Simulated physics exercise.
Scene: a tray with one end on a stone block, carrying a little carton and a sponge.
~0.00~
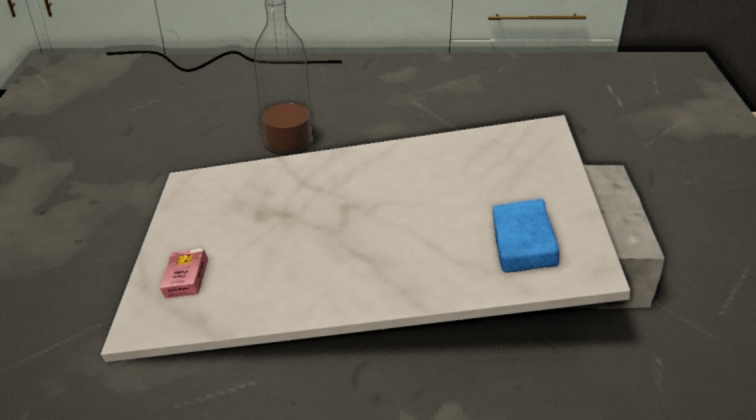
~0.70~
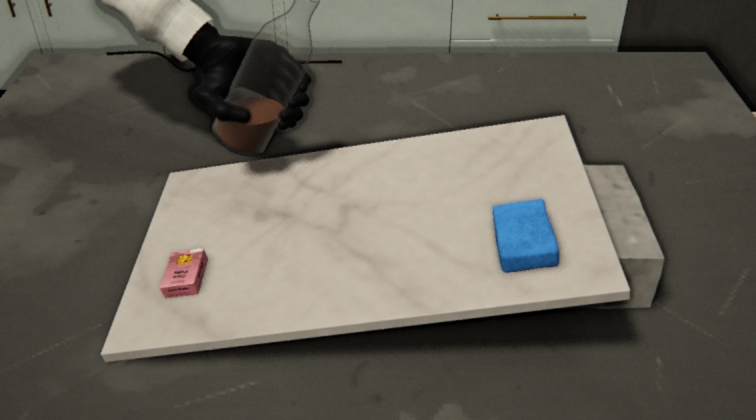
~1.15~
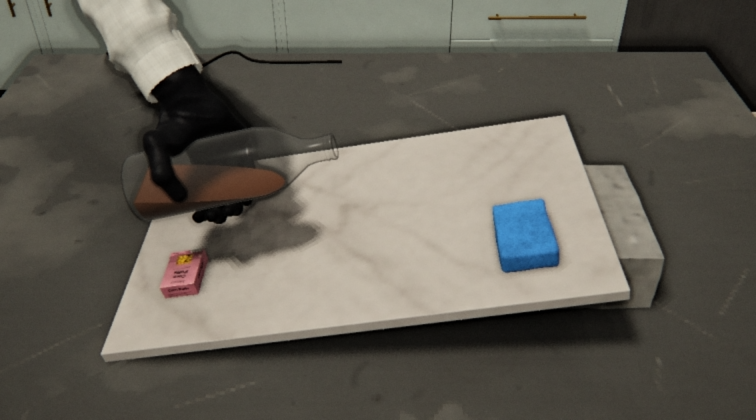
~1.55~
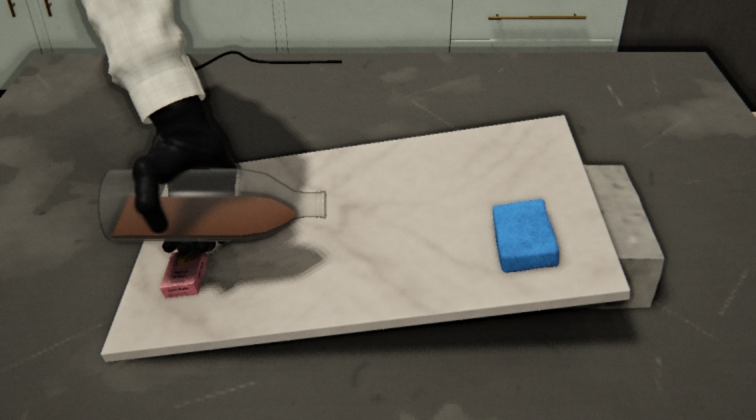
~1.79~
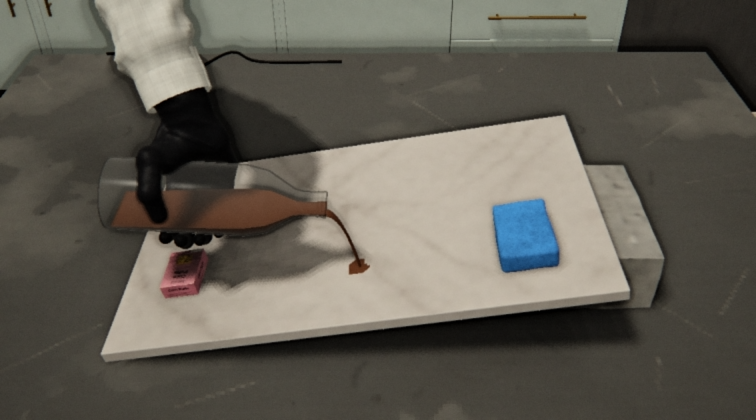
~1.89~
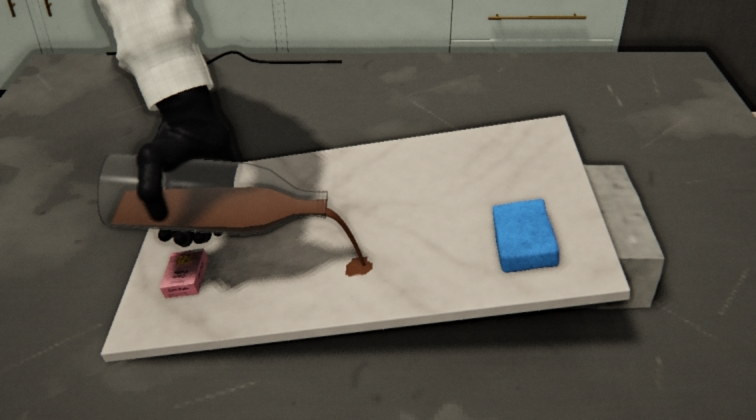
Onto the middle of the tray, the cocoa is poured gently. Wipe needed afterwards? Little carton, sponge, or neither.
On the left the little carton: Yes; on the right the sponge: No.
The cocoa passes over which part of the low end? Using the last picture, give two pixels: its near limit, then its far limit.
The wet stretch lies between (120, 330) and (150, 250).
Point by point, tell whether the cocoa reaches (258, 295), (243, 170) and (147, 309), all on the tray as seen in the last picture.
In turn: Reached, dry, in the puddle.
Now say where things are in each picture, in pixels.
The tray slopes down to the left; bottle (282, 74) about a quarter full; little carton (185, 273); sponge (524, 235), in the first frame.
Bottle (273, 69) tipped 30° with all of its load; little carton (185, 273), in the second frame.
Bottle (238, 167) tipped 75° with all of its load; sponge (524, 235), in the third frame.
The tray slopes down to the left; bottle (222, 205) tipped 90° with all of its load; little carton (185, 273), in the fourth frame.
The first of it lands; bottle (222, 199) tipped 95° with all of its load; sponge (524, 235), in the fifth frame.
The first of it lands; bottle (222, 197) tipped 95° with nearly all of its load; little carton (185, 273); sponge (524, 235), in the sixth frame.
Around 2.6 s, it runs down to the left; the little carton is still dry; the sponge is still dry.
Around 4.6 s, it runs down to the left and off the end; the little carton is wet along its edge; the sponge is still dry.
Around 8.6 s, it runs down to the left and off the end; the little carton is wet along its edge; the sponge is still dry.
